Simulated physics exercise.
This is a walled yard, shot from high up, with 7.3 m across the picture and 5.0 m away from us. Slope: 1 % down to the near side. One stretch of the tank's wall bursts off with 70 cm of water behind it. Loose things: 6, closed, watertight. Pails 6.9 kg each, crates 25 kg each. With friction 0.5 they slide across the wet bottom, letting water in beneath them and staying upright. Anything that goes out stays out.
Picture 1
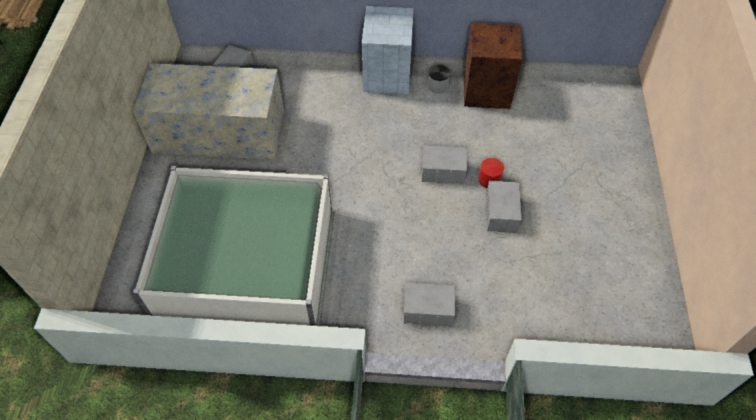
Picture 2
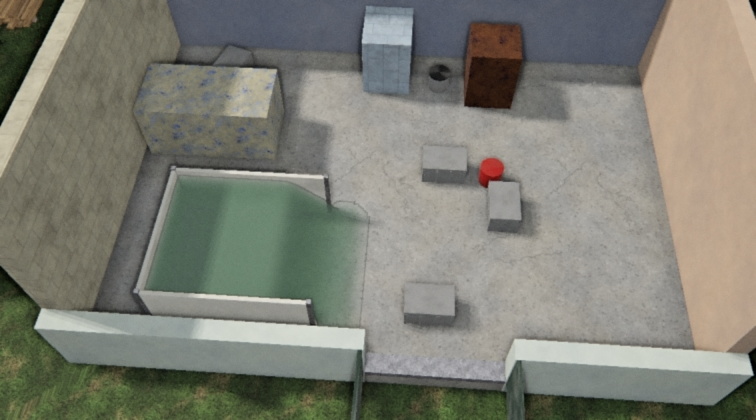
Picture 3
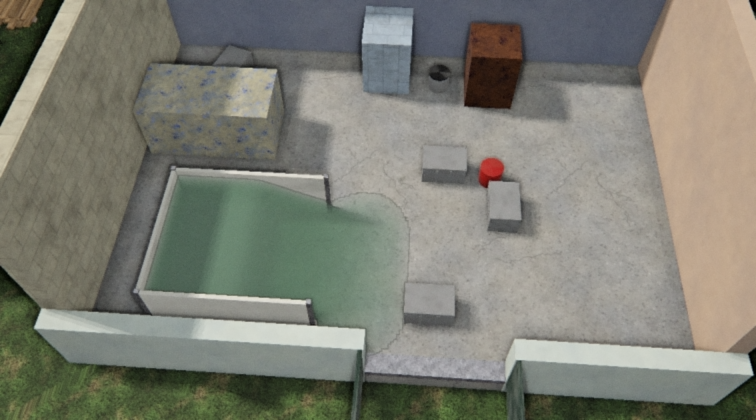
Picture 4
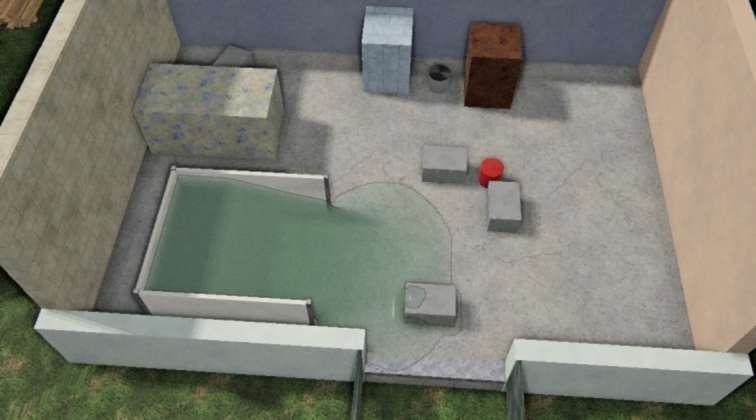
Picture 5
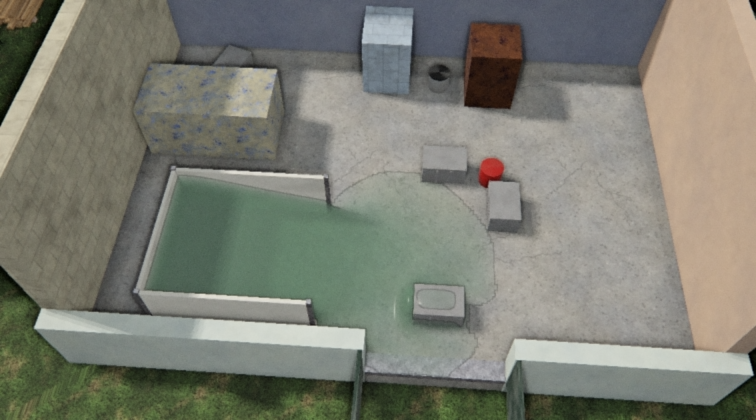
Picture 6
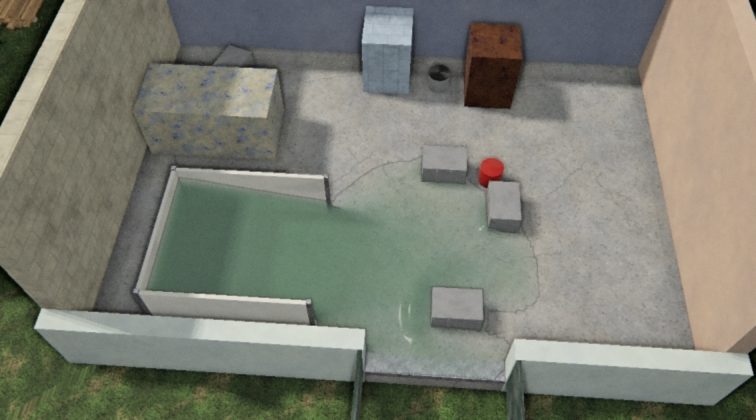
At first, green water stands in a white-walled tank at the left of a walled yard scattered with grey blocks and a red pail. The tank's right side opens and water spreads rightward across the floor, surrounding the nearest block, which shifts slightly right while the pail stays put.
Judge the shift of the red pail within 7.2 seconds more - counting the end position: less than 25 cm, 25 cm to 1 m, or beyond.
The red pail? It ends well clear of its start.
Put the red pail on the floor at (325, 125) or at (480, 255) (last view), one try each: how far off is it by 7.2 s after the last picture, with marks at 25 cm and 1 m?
One after the other: It stays more or less still, and then it is taken far off.
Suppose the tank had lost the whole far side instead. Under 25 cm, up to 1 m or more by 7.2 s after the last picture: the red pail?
The red pail simply stays where it is.
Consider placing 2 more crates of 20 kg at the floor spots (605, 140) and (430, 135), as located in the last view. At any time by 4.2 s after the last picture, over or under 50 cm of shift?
One by one: Beyond it, then within it.
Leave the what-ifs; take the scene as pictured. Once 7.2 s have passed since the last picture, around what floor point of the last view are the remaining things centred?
Near (421, 116).
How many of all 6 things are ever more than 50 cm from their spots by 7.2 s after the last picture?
I make it 4.
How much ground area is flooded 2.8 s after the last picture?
Wet area: Approx. 24 m2.
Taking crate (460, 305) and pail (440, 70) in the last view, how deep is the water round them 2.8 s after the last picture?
Close to 19 and 2 centimetres.
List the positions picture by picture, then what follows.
The red pail at (492, 167), on the bottom; 3.2 m2 under water; 0 of 6 have shifted, in the first picture.
The red pail at (492, 167) rests on the ground; 4.2 m2 under water; 0 of 6 have shifted, in the second picture.
The red pail at (492, 167) rests on the ground; water covers 5.5 m2; 0 of 6 have shifted, in the third picture.
The red pail at (492, 167), on the bottom; 6.8 m2 under water; 0 of 6 have shifted, in the fourth picture.
The red pail at (492, 167) rests on the ground; water covers 8.4 m2; 1 of 6 have shifted, in the fifth picture.
The red pail at (492, 167) rests on the ground; water covers 9.7 m2; 1 of 6 have shifted, in the sixth picture.
Then, 0.9 s after the last picture the red pail is near (507, 139), 0.6 m from its start, aground; 0 of 6 are out; 0 afloat.
Then, 2.8 s after the last picture the red pail is near (512, 126), 0.8 m from its start, aground; 0 of 6 are out; 2 afloat.
Then, 4.8 s after the last picture the red pail is near (455, 100), 1.3 m from its start, afloat; 0 of 6 are out; 2 afloat.
Then, 7.2 s after the last picture the red pail is near (379, 136), 1.6 m from its start, aground; 0 of 6 are out; 0 afloat.
